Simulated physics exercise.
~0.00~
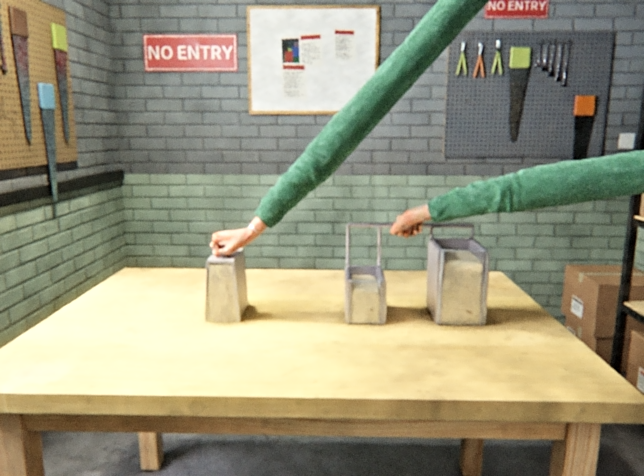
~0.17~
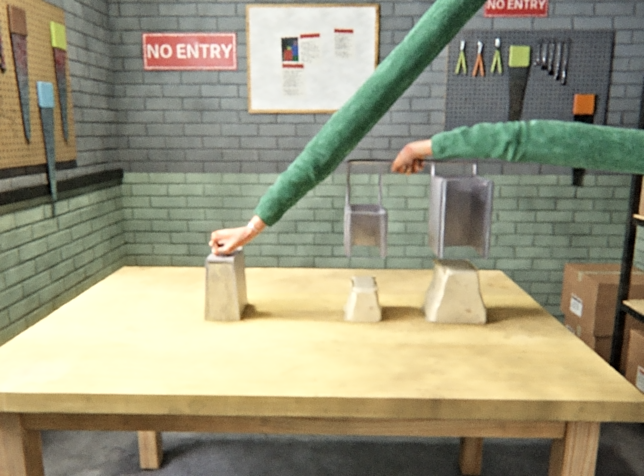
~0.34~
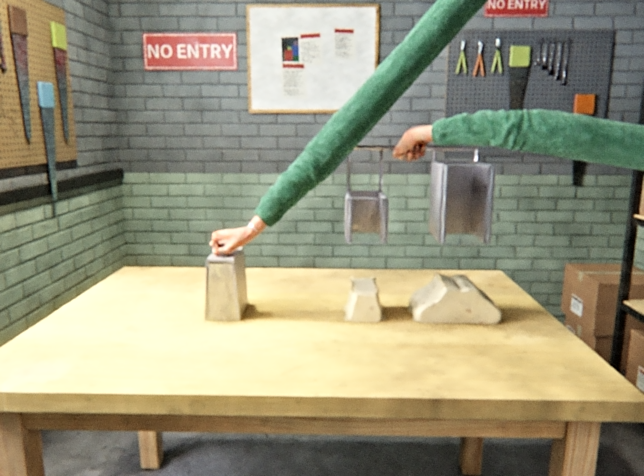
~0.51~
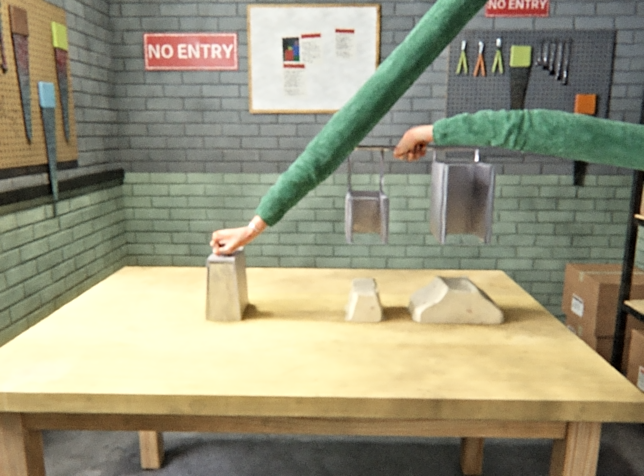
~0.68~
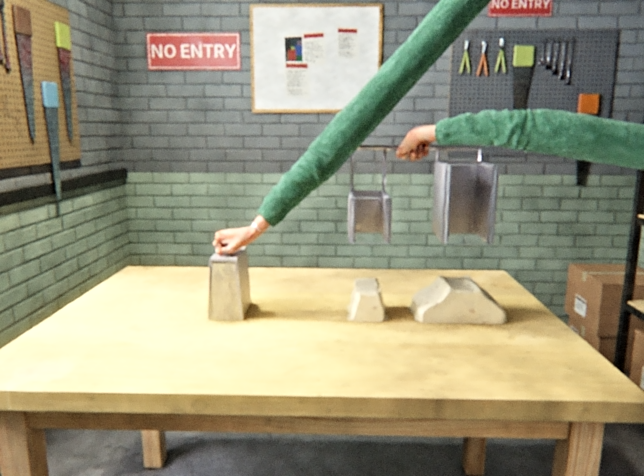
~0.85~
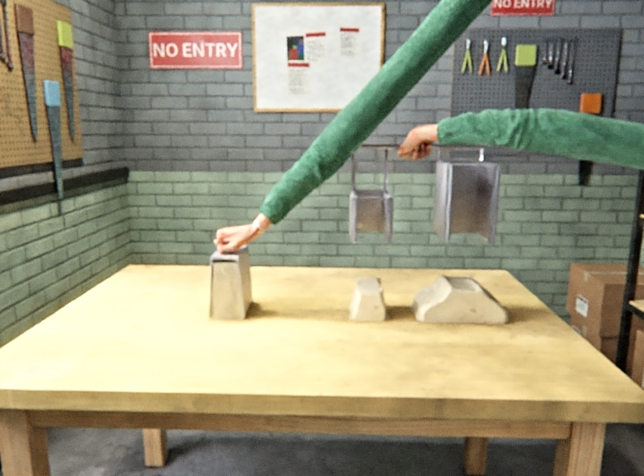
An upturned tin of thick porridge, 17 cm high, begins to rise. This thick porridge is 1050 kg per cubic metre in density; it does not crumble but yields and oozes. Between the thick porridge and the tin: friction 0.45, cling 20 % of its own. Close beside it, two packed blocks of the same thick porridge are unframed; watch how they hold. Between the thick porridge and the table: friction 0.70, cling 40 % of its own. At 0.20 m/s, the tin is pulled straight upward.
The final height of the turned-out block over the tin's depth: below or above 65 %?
Once it settles, it sits beneath the 65 % mark.
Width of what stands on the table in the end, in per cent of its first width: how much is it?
220 %.
After 1.24 s, the tin is up by 7.8 cm.
After 1.71 s, the tin is up by 17 cm; what stands on the table is 57 % of the tin's depth.
After 2.17 s, the tin is up by 26 cm; what stands on the table is 56 % of the tin's depth.
After 2.64 s, the tin is up by 29 cm; what stands on the table is 55 % of the tin's depth.
After 2.74 s, at the end, the tin is up by 29 cm; what stands on the table is 55 % of the tin's depth.
